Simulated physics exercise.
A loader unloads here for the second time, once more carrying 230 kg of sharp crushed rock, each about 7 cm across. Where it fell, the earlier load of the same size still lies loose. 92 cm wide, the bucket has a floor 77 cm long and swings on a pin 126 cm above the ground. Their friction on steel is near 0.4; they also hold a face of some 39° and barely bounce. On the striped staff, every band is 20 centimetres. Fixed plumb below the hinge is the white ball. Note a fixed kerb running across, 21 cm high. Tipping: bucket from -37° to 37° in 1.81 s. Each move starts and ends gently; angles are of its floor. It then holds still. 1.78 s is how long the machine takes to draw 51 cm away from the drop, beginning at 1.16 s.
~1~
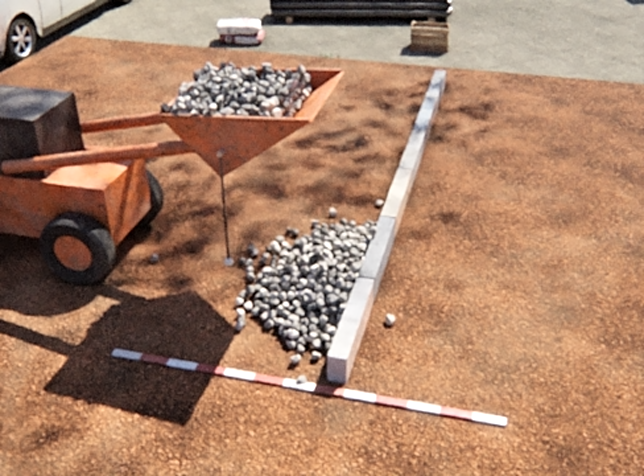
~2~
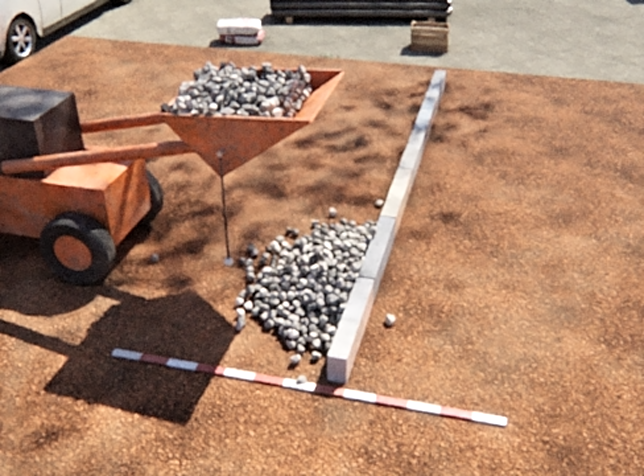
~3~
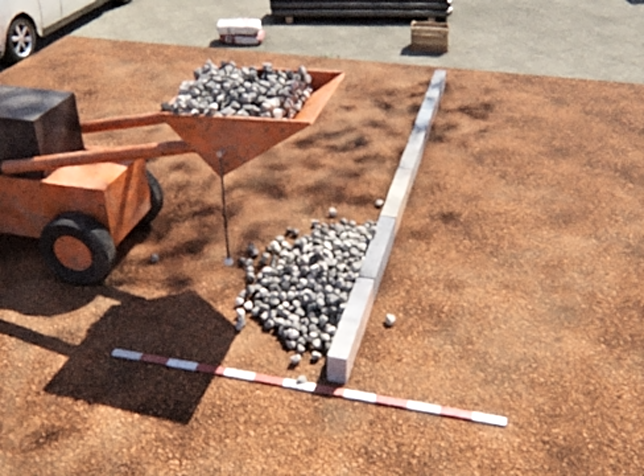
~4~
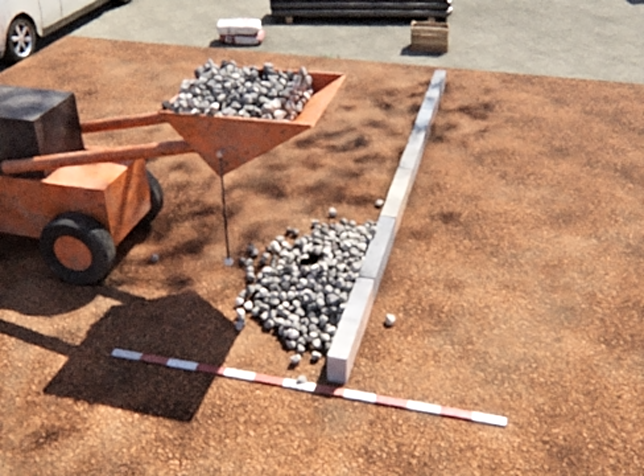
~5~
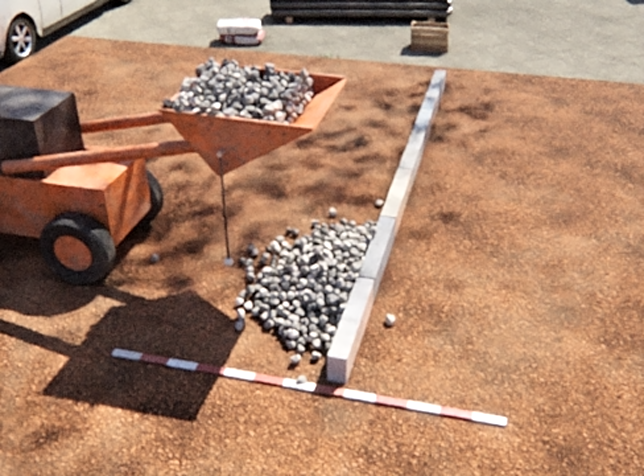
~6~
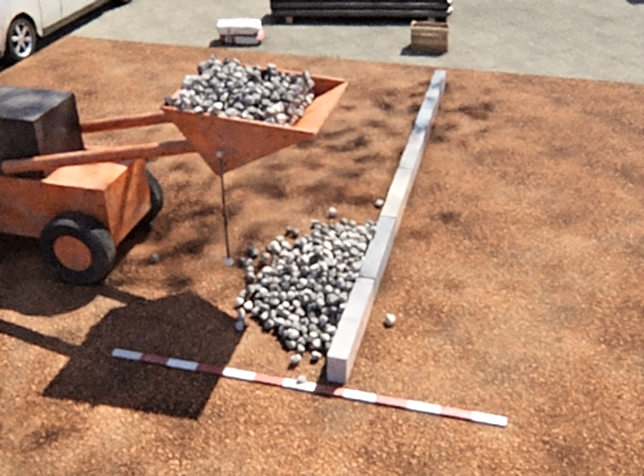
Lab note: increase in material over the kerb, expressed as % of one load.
Increase: 3 %.
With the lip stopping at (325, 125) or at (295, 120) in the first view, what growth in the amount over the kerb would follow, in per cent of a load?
First place: Roughly 10 %; second place: Roughly 0 %.
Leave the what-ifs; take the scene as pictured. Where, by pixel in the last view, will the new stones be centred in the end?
Their middle rests near (315, 260).
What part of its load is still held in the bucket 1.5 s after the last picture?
Close to 30 in a hundred.
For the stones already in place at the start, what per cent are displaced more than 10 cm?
Roughly 5 % of them.
Then, 1.0 s after the last picture the floor is at 26°; in per cent of one load, 97 in the bucket, 102 on this side of the kerb; the foremost stones are at (362, 273).
Then, 1.5 s after the last picture the floor is at 37°; in per cent of one load, 29 in the bucket, 170 on this side of the kerb, 1 over the kerb; the foremost stones are at (397, 264).
Then, 3.0 s after the last picture the floor is at 37°; in per cent of one load, 0 in the bucket, 196 on this side of the kerb, 3 over the kerb; the foremost stones are at (454, 291).
Then, 5.4 s after the last picture the floor is at 37°; in per cent of one load, 0 in the bucket, 196 on this side of the kerb, 3 over the kerb; the foremost stones are at (454, 291). Net gain over the kerb, 3.
